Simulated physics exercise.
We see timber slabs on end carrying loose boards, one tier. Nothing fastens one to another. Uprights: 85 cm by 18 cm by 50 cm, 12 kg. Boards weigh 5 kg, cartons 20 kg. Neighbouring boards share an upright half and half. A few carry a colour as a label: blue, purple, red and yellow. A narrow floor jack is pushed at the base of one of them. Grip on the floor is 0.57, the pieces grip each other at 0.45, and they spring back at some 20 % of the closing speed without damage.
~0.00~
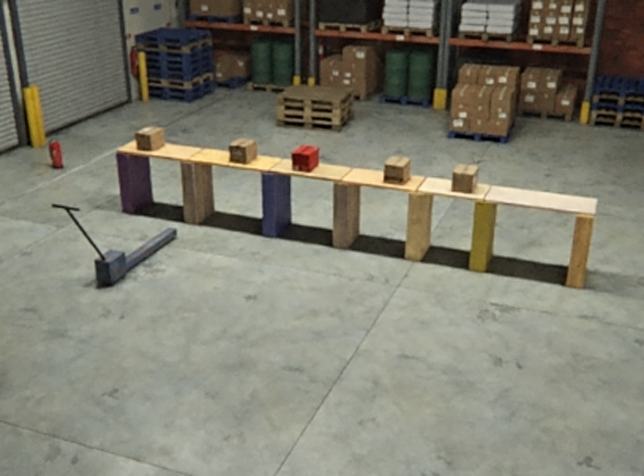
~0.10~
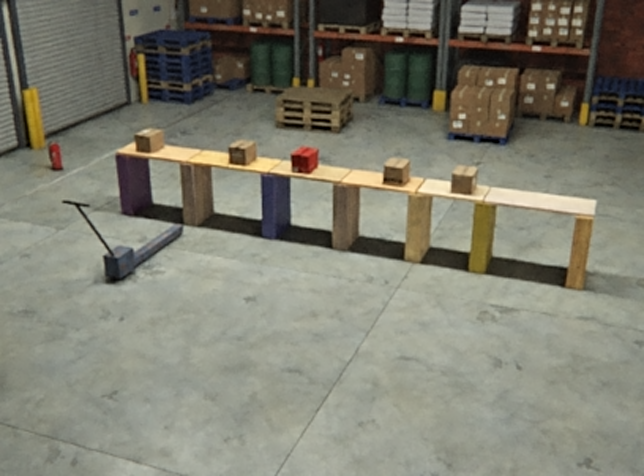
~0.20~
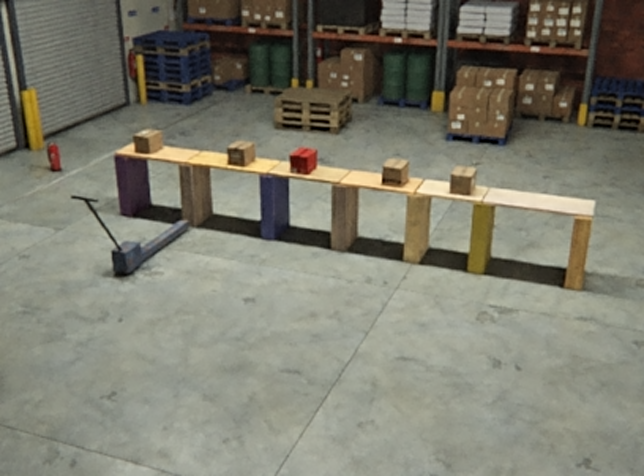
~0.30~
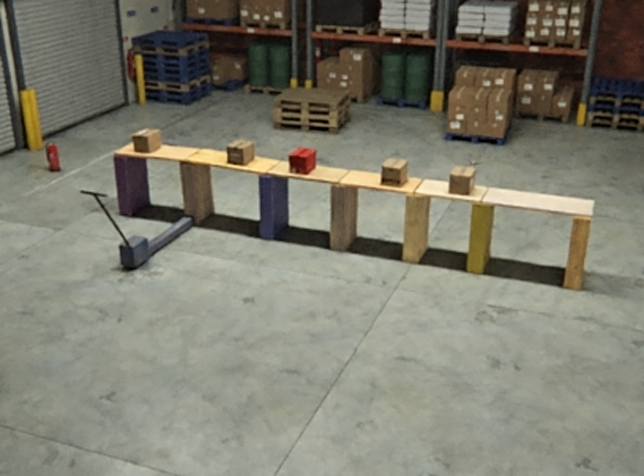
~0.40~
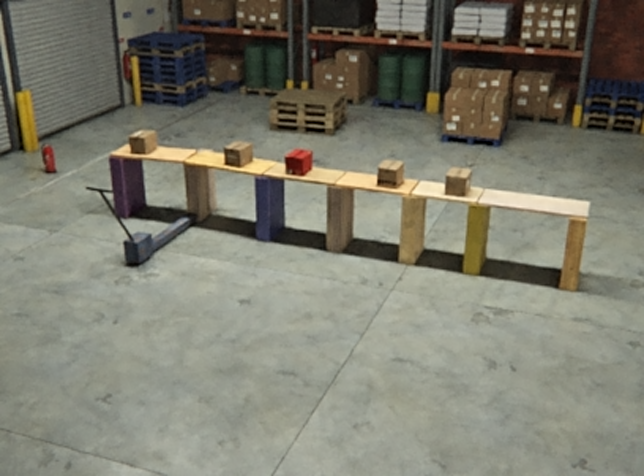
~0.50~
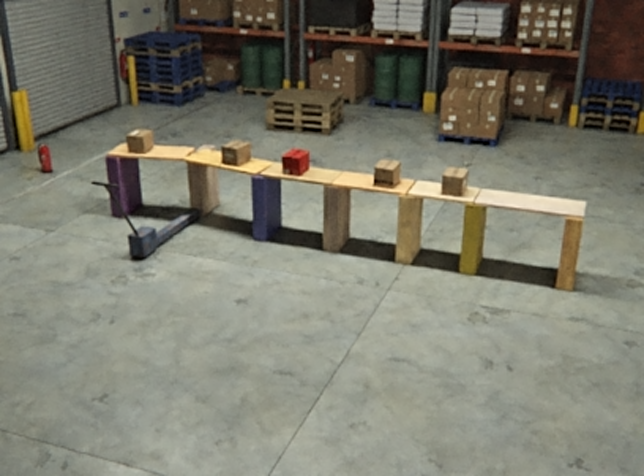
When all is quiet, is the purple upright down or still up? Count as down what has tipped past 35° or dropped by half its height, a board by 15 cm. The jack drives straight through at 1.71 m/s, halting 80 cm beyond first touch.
The purple upright drops.
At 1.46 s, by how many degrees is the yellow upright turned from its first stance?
Roughly 0°.
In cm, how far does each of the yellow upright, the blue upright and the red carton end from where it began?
Moved: Yellow 0, blue 0, red 0.
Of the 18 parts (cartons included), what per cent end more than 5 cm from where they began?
35 per cent.
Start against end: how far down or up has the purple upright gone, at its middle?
It ends some 35 cm lower.
Around 0.66 s, none of the 18 pieces down, 5 disturbed; purple upright unmoved.
Around 1.02 s, 2 of the 18 pieces down; purple upright tipped 10°.
Around 1.46 s, 5 of the 18 pieces down; purple upright on its side.
Finally (5.8 s), 5 of the 18 pieces down; purple upright on its side; blue upright unmoved; yellow upright unmoved. Seen by the last camera, middles, purple upright near (92, 202), blue upright near (267, 203).
